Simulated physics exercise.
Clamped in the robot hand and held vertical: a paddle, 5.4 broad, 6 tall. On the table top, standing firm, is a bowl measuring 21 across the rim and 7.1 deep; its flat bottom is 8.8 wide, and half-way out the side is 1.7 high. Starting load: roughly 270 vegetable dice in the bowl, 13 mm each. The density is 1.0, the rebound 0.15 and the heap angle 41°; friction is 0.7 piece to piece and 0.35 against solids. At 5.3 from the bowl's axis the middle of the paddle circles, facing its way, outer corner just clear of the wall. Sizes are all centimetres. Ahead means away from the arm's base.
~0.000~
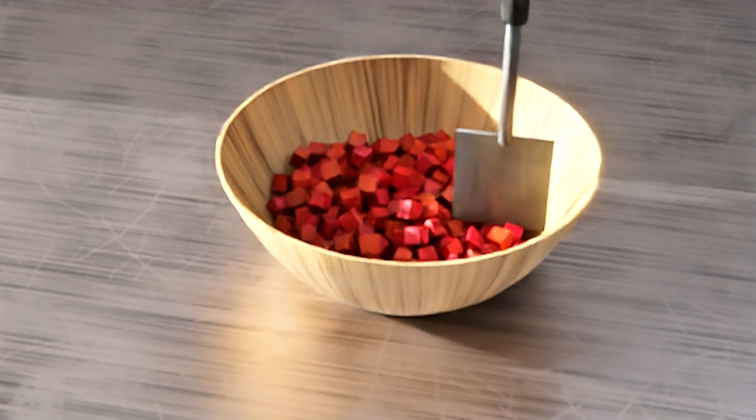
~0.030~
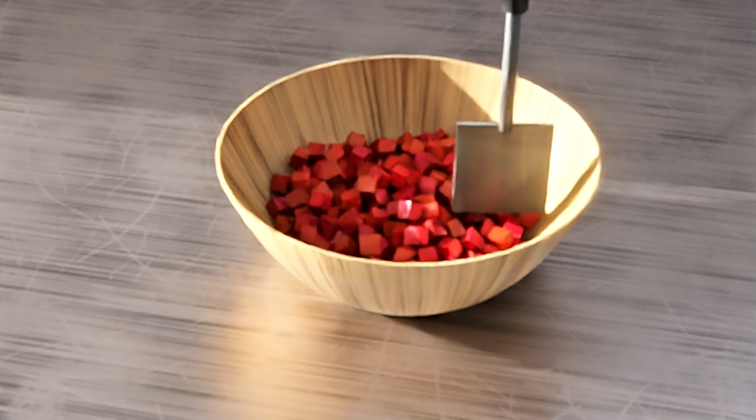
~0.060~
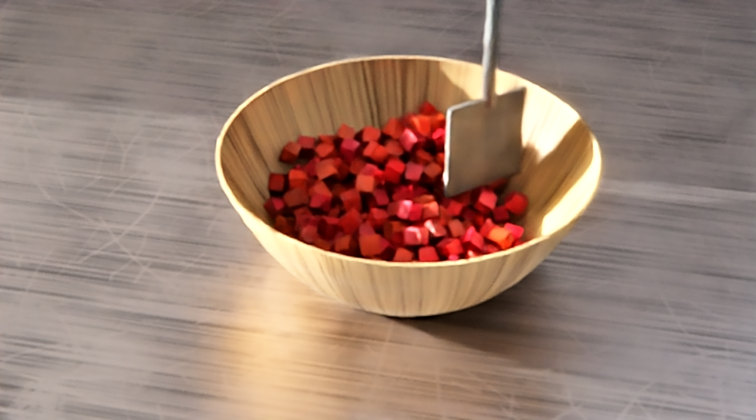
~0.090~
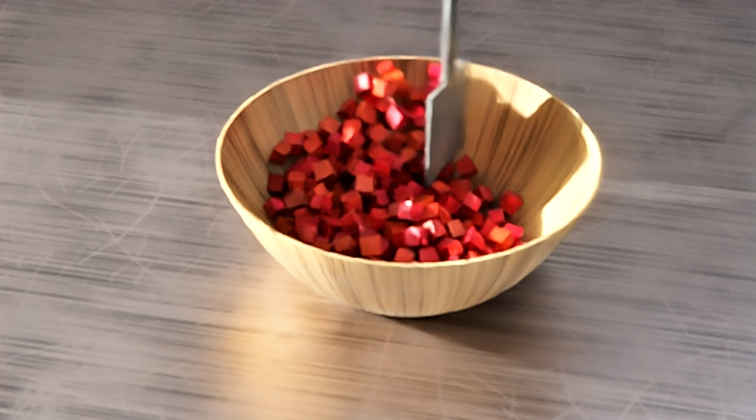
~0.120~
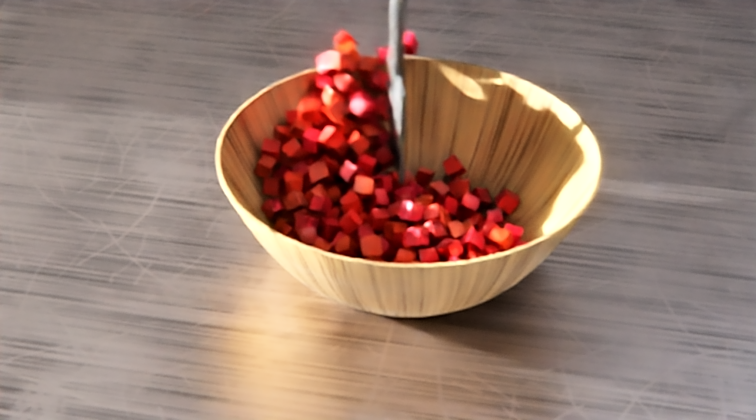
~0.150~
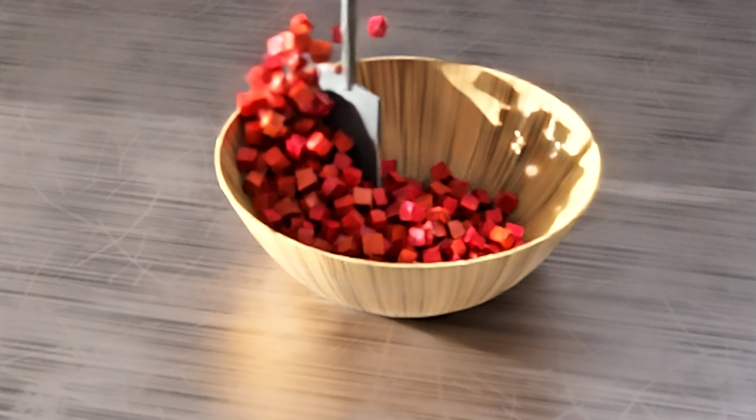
To begin with, a metal paddle stands upright at the right side of a wooden bowl of small red cubes. It sweeps around toward the back, turning edge-on and pushing the cubes leftward into a rising heap. By the back left, the heap rises above the rim, with a few cubes in the air.
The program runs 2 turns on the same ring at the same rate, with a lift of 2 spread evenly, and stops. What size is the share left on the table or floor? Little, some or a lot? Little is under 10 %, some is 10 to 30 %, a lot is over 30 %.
A lot.
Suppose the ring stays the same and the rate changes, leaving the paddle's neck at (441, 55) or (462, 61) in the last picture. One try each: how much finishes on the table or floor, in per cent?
About 30 and 10 %.
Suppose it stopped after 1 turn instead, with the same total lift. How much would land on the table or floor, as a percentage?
In that case some 20 per cent.
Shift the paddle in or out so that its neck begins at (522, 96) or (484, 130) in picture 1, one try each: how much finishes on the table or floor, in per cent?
I'd put it at around 5 and 45 percent.
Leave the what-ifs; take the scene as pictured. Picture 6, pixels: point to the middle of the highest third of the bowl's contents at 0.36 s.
Roughly pixel (541, 166).
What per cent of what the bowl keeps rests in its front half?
45 %.
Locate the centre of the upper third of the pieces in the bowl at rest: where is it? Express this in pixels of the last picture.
I'd say close to (434, 212).
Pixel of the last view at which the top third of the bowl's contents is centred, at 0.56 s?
(386, 199).
By 0.36 s, 4° round, highest piece 11 above the table; 203 in the bowl, 30 on the table or floor, 39 in flight or on the tool.
By 0.56 s, 227° round, highest piece 9 above the table; 170 in the bowl, 95 on the table or floor, 7 in flight or on the tool.
By 0.87 s, 0° round, highest piece 4 above the table; 167 in the bowl, 105 on the table or floor.
By 1.57 s, 0° round, highest piece 4 above the table; 167 in the bowl, 105 on the table or floor.
Final count, 167 in the bowl, 105 on the table or floor. That is 39 % on the table or floor.
